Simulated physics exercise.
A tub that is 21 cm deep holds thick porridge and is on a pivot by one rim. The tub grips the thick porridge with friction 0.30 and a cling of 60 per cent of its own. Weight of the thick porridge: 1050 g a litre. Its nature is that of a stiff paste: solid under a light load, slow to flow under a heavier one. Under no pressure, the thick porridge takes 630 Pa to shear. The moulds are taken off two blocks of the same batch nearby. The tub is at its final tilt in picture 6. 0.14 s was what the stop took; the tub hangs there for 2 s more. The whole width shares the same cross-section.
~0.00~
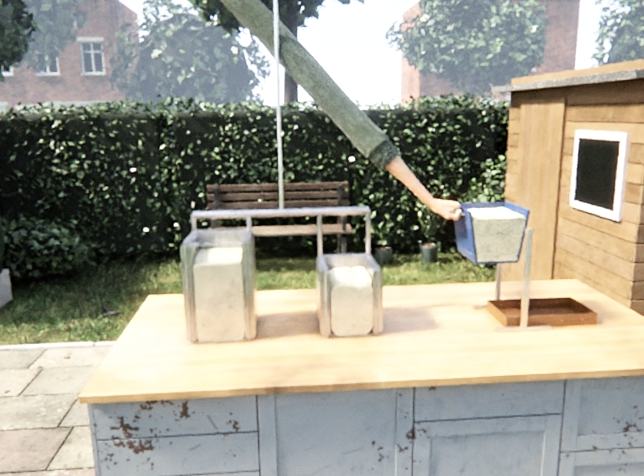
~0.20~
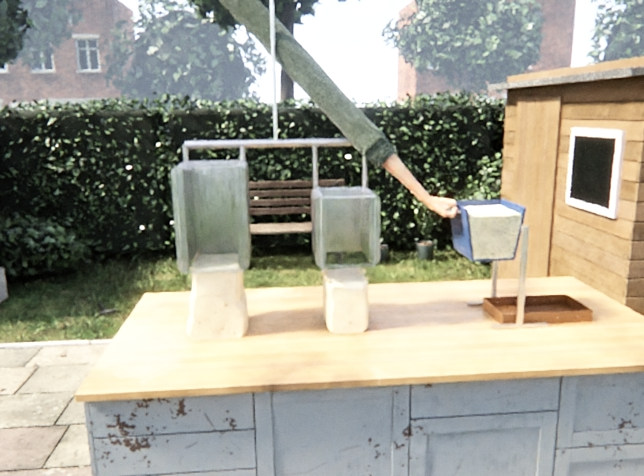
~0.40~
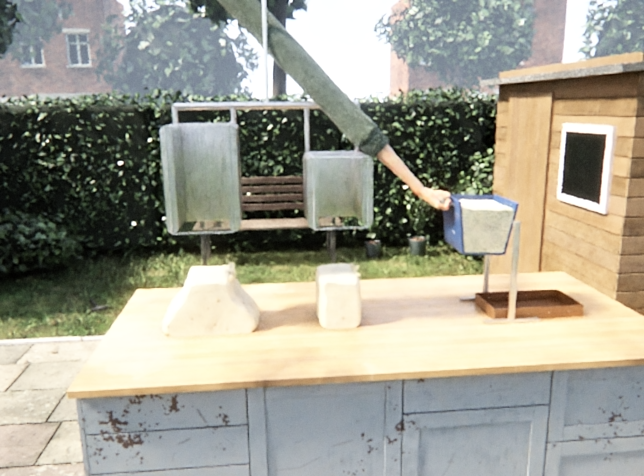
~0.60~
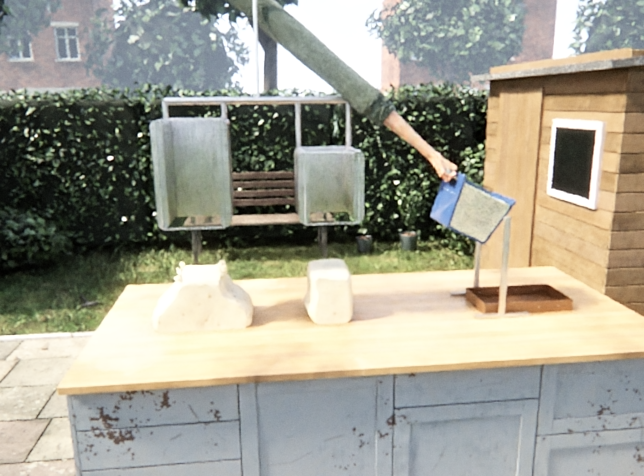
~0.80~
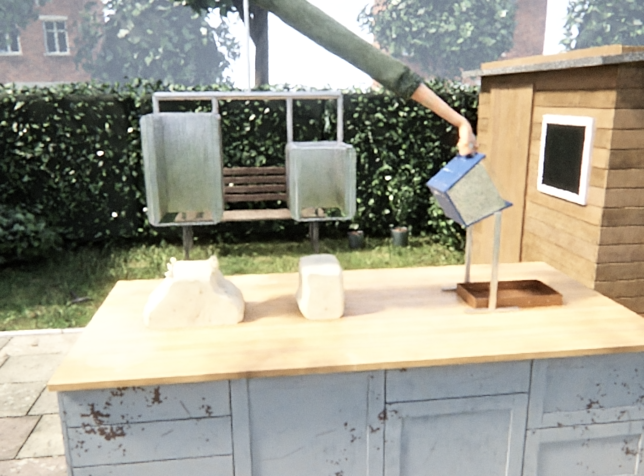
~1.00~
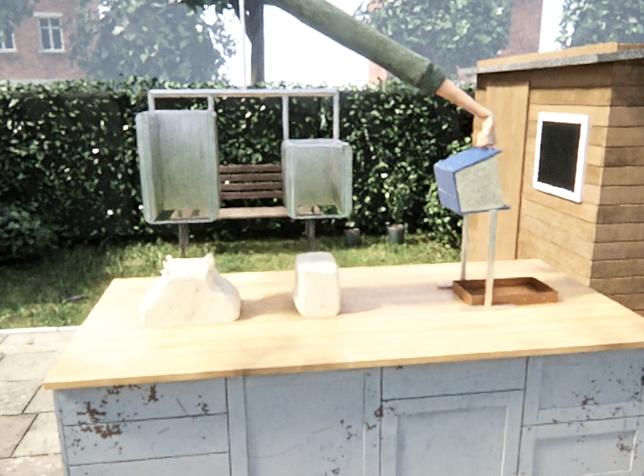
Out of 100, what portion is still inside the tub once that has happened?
I would say roughly 100 per cent remains in the tub.
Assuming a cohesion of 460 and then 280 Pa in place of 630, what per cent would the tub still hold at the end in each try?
In turn about 100 %, 60 %.
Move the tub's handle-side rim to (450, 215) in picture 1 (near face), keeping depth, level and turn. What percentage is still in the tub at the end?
The tub would end up holding some 60 % of it.
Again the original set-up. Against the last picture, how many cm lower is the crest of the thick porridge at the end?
About 0 cm.
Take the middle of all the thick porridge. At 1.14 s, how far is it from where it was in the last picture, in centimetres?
The change is near 0 cm.
After 1.14 s, the tub is at 76 degrees and holds 100 %.
After 1.31 s, the tub is at 76 degrees and holds 100 %.
After 1.48 s, the tub is at 76 degrees and holds 100 %.
After 1.65 s, the tub is at 76 degrees and holds 100 %.
After 3.00 s, the tub is at 76 degrees and holds 100 %.
